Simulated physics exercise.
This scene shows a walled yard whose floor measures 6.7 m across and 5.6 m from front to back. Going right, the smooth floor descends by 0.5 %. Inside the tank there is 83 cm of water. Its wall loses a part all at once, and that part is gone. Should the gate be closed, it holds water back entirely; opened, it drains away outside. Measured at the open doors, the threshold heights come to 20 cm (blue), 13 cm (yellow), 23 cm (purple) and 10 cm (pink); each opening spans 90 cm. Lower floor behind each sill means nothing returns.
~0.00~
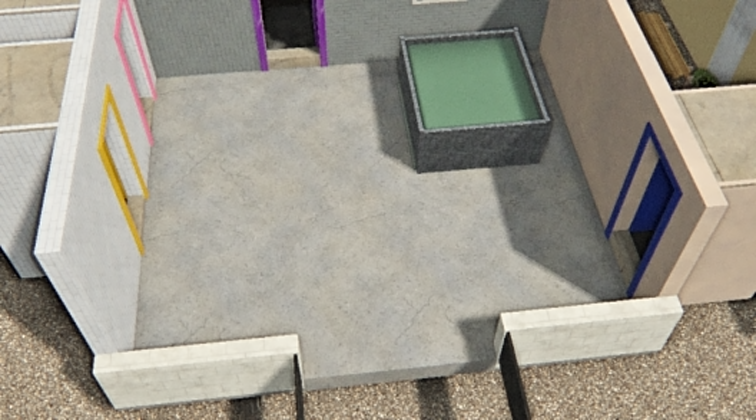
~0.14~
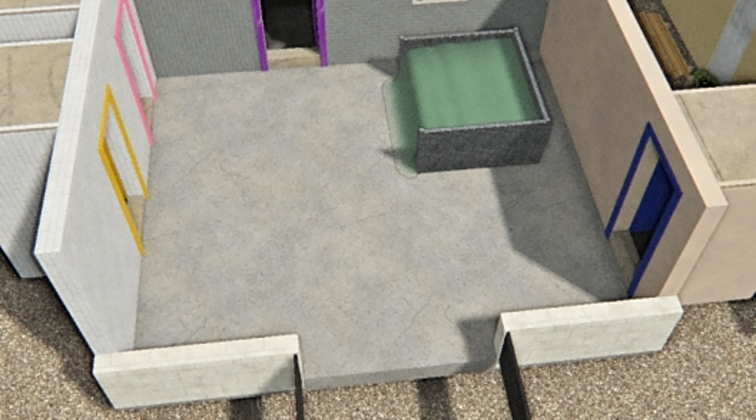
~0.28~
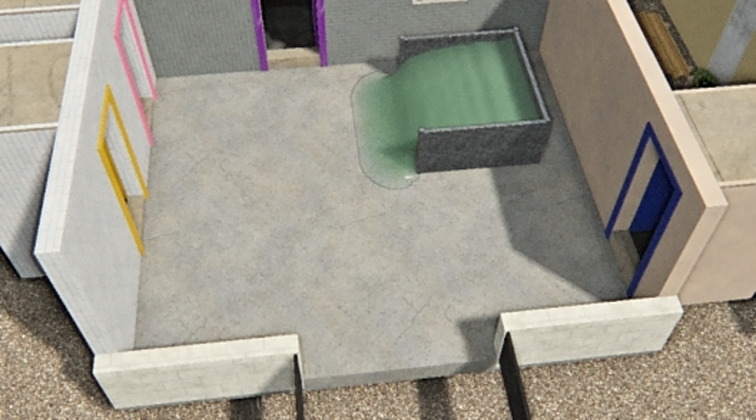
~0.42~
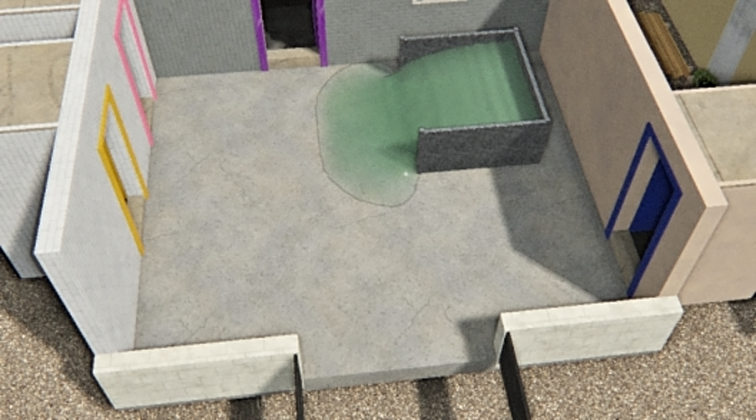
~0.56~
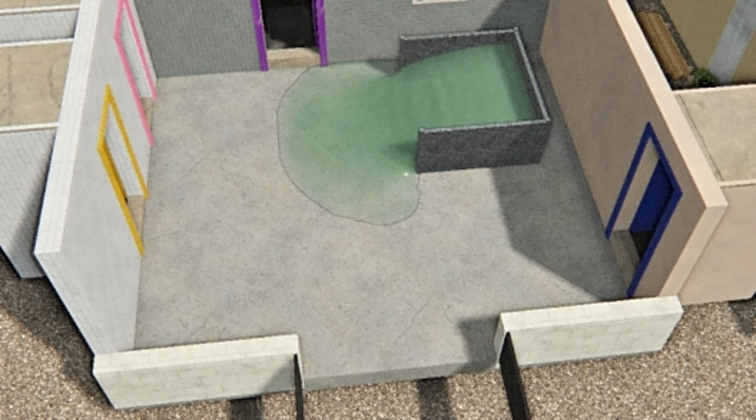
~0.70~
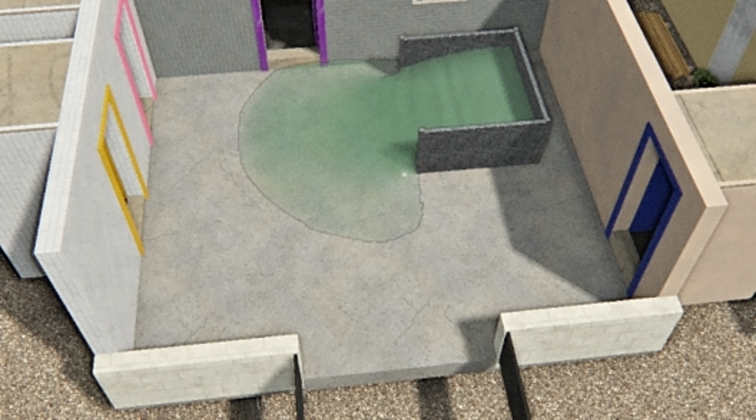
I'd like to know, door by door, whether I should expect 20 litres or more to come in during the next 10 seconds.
Result: Blue door: Limit not crossed, yellow door: Limit crossed, purple door: Limit not crossed, pink door: Limit crossed.
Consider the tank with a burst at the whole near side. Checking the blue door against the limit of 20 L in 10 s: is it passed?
Against the limit, blue exceeds it.
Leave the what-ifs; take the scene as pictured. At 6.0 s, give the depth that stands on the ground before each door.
Door by door, in cm: Blue reads 0, yellow reads 8, purple reads 9, pink reads 9.
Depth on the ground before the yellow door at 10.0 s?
Looks like about 6.0 cm at that spot.
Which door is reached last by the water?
Blue.
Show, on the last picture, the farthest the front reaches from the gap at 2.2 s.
(134, 366).
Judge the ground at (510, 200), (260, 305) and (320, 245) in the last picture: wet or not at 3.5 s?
First spot not yet wet, second submerged, third submerged.
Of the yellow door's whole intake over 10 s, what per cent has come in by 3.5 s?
Share by then: ~ 90 %.
After 1.4 s water covers 50 % of the floor and is deepest (44 cm) near (157, 78); blue door not reached, yellow door 17 cm at the sill, 0 L in, purple door 20 cm at the sill, 0 L in, pink door 19 cm at the sill, 29 L in.
After 2.2 s water covers 55 % of the floor and is deepest (46 cm) near (157, 78); blue door not reached, yellow door 28 cm at the sill, 34 L in, purple door 18 cm at the sill, 0 L in, pink door 40 cm at the sill, 157 L in.
After 3.5 s water covers 60 % of the floor and is deepest (30 cm) near (133, 379); blue door not reached, yellow door 19 cm at the sill, 86 L in, purple door 11 cm at the sill, 0 L in, pink door 24 cm at the sill, 353 L in.
After 6.0 s water covers 85 % of the floor and is deepest (16 cm) near (219, 370); blue door not reached, yellow door 8 cm at the sill, 95 L in, purple door 9 cm at the sill, 0 L in, pink door 9 cm at the sill, 413 L in.
After 10.0 s water covers 100 % of the floor and is deepest (13 cm) near (554, 116); blue door 11 cm at the sill, 0 L in, yellow door 6 cm at the sill, 95 L in, purple door 4 cm at the sill, 0 L in, pink door 3 cm at the sill, 414 L in.
